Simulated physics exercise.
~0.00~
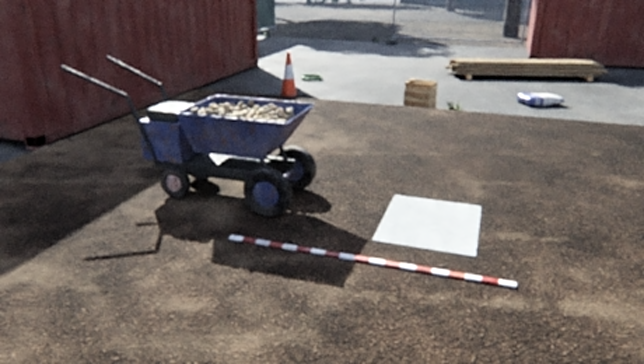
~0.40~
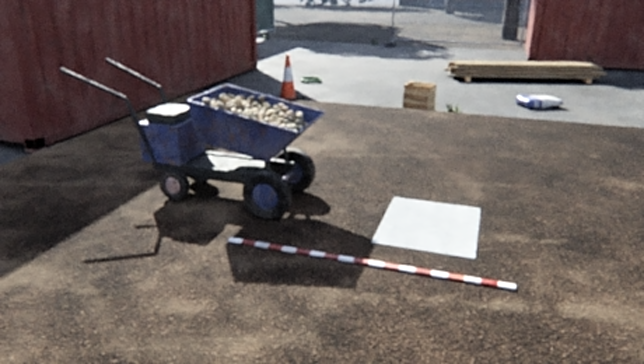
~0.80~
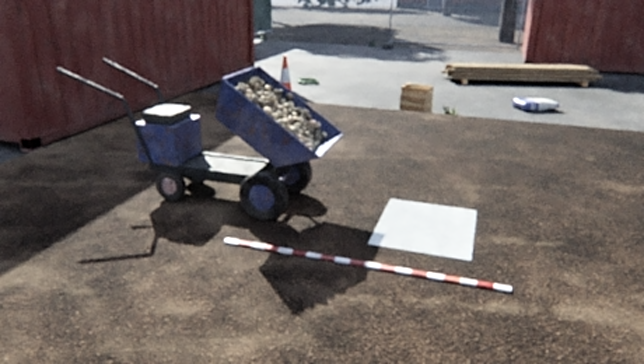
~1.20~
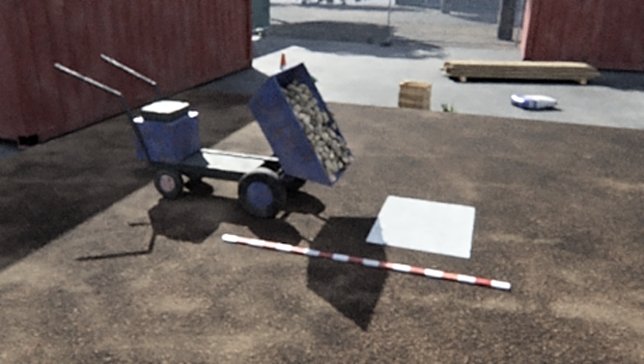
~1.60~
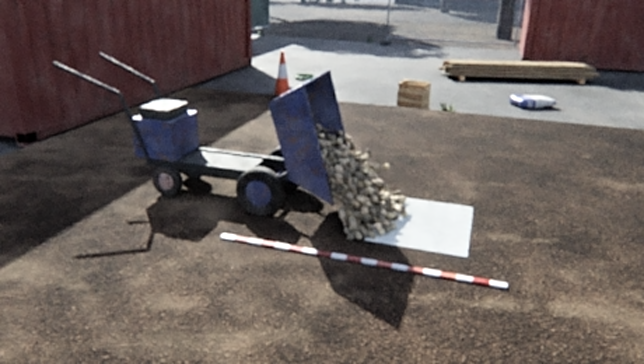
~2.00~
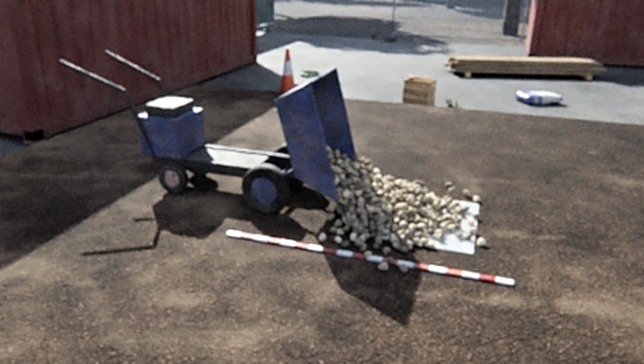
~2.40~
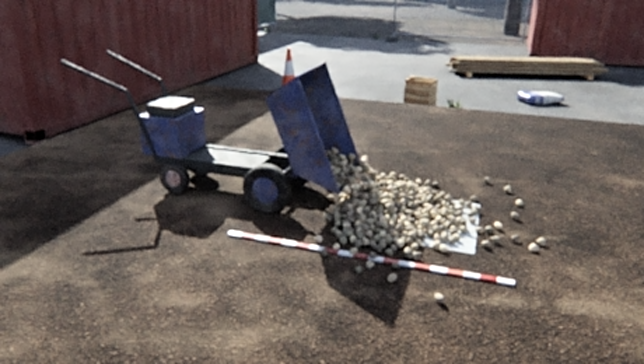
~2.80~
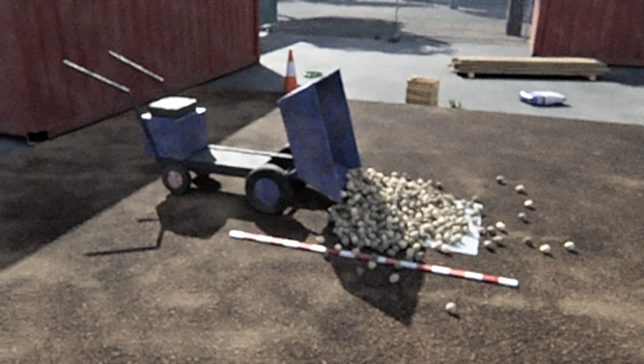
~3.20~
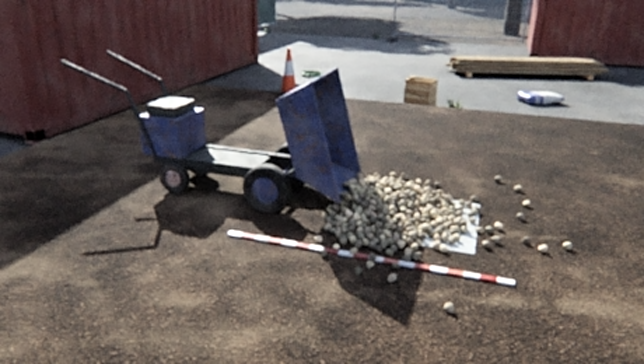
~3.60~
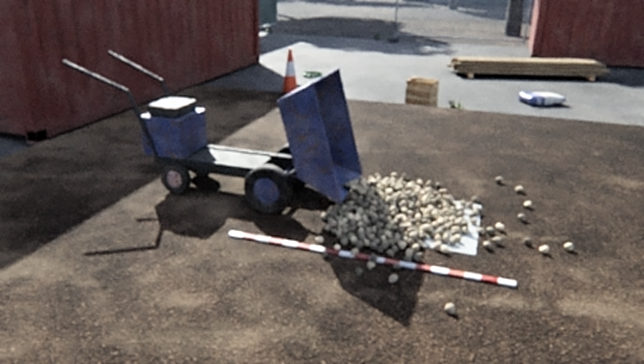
A blue motor barrow tips its skip, spilling cobbles rightward into a heap partly covering a white sheet.
